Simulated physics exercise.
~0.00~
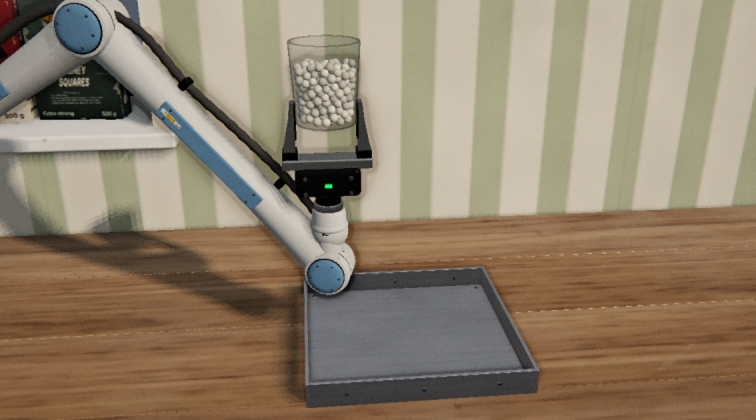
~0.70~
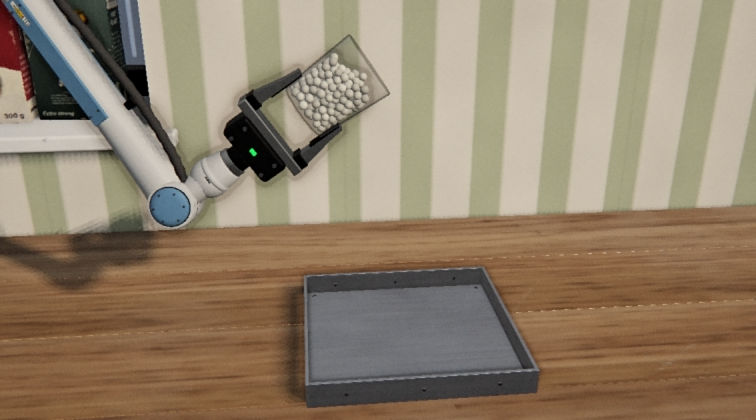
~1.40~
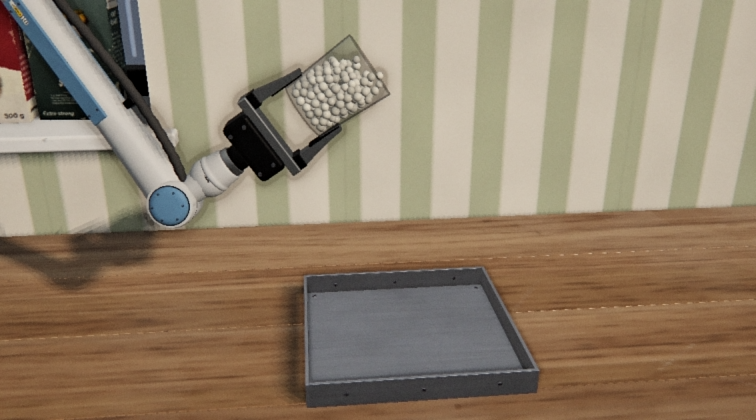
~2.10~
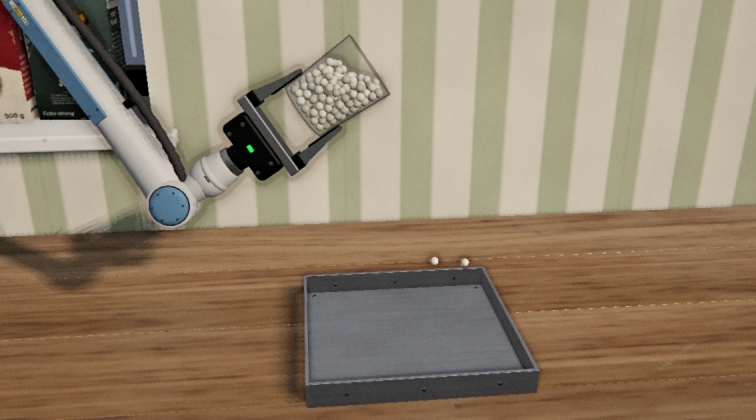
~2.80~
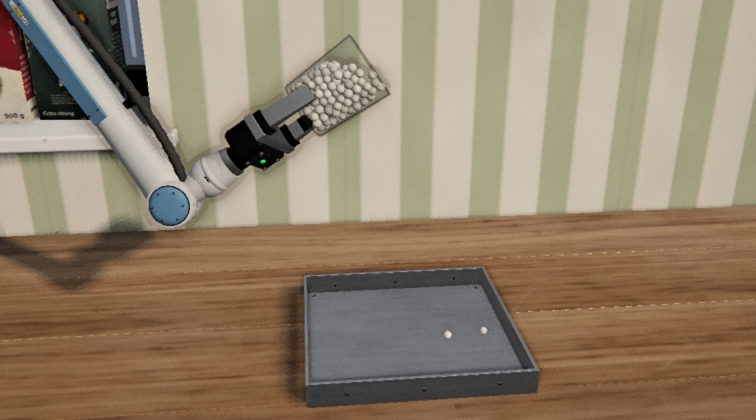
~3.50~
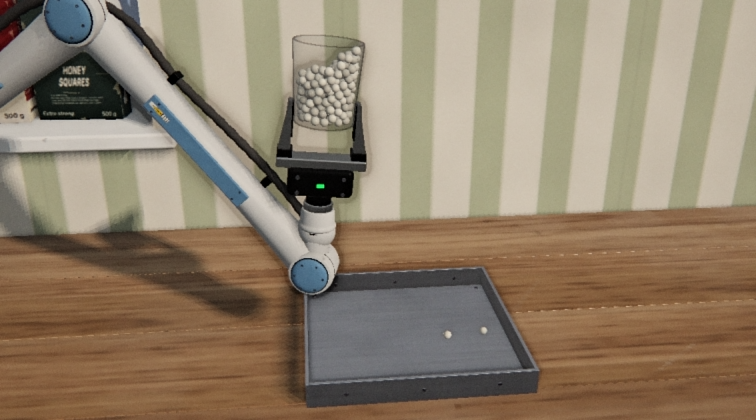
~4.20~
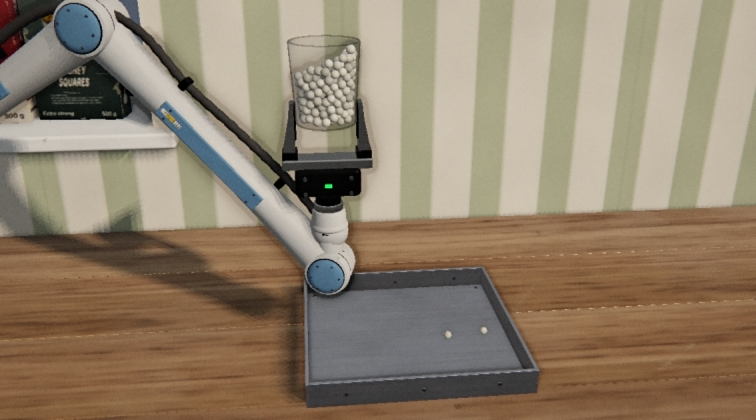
Above a grey tray, a robot arm tips and rights a beaker, dropping two white beads.
